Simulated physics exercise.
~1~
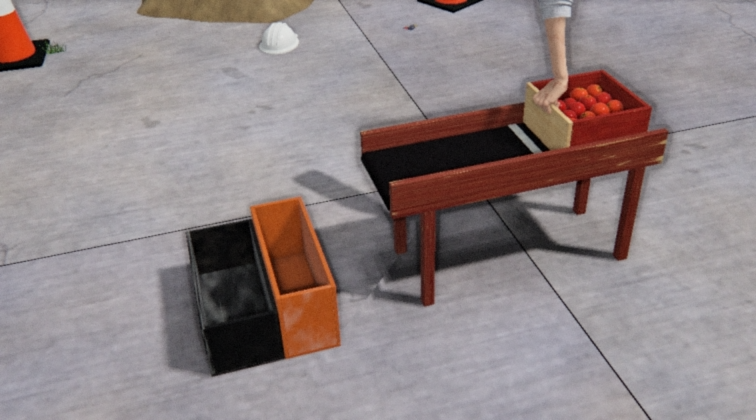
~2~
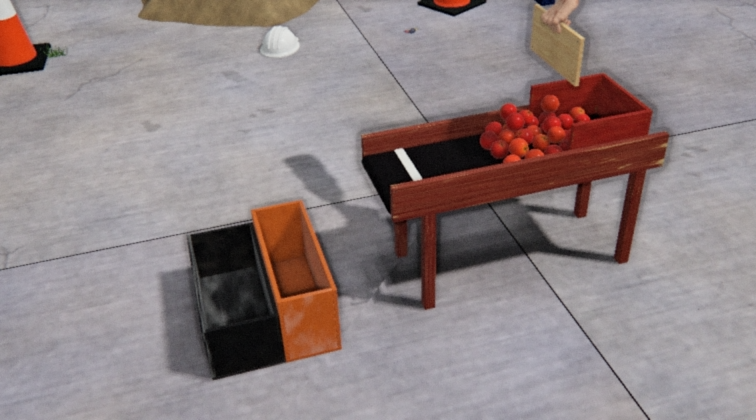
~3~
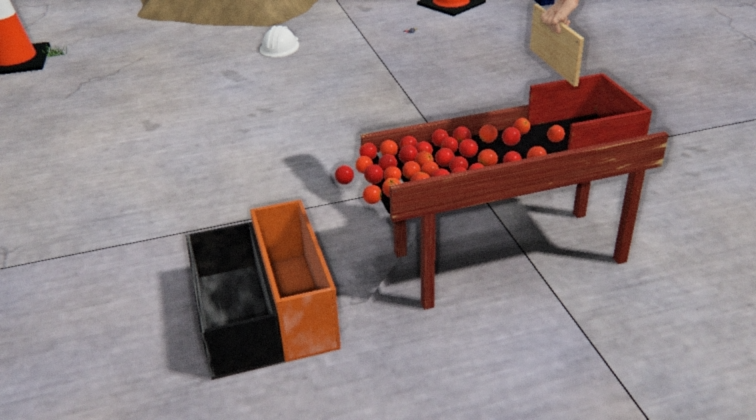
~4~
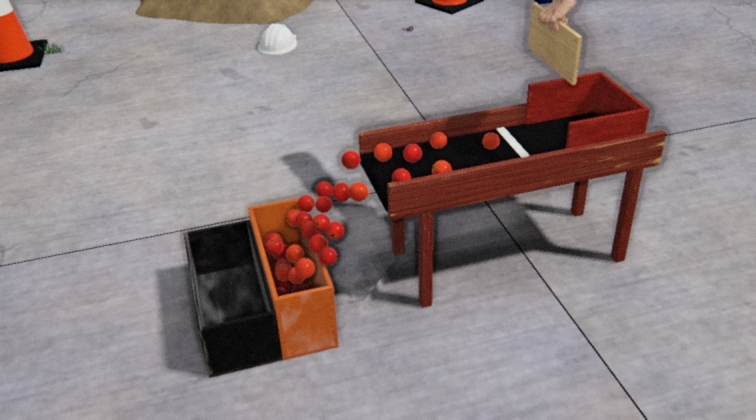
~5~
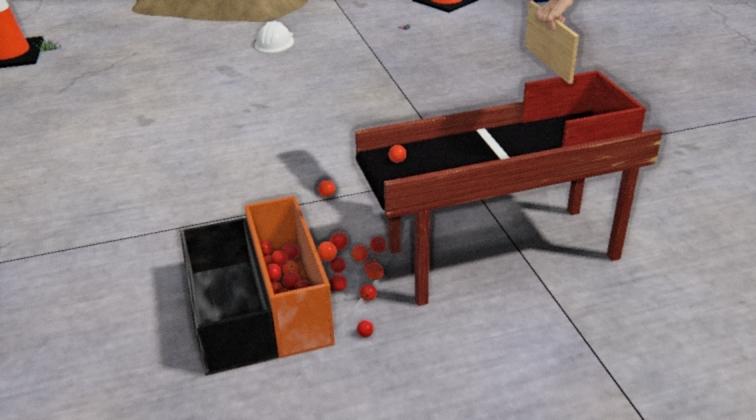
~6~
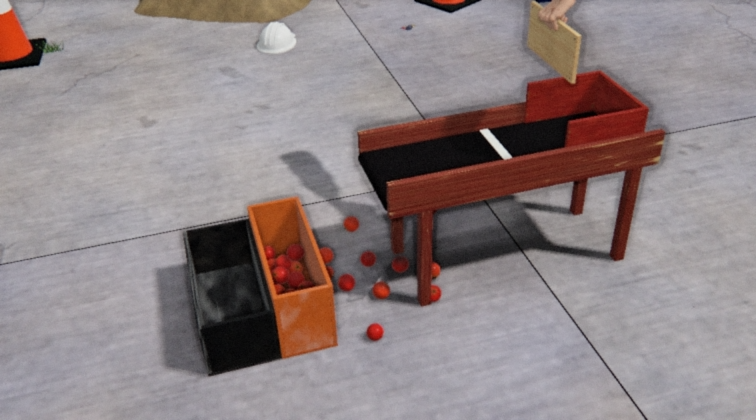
A heap of red tomatoes sits in a red pen at the right end of a dark belt on a wooden-sided table, seen from above on a paved yard with traffic cones, a white hard hat and a sand pile behind. An orange tote and a black box stand side by side at lower left. A hand lifts the pale gate, and the tomatoes spread leftward along the moving belt. They spill off its left end, many dropping into the orange tote while others fall short. Finally, most lie in the orange tote, the rest are scattered on the ground beside it, and the black box stays empty.
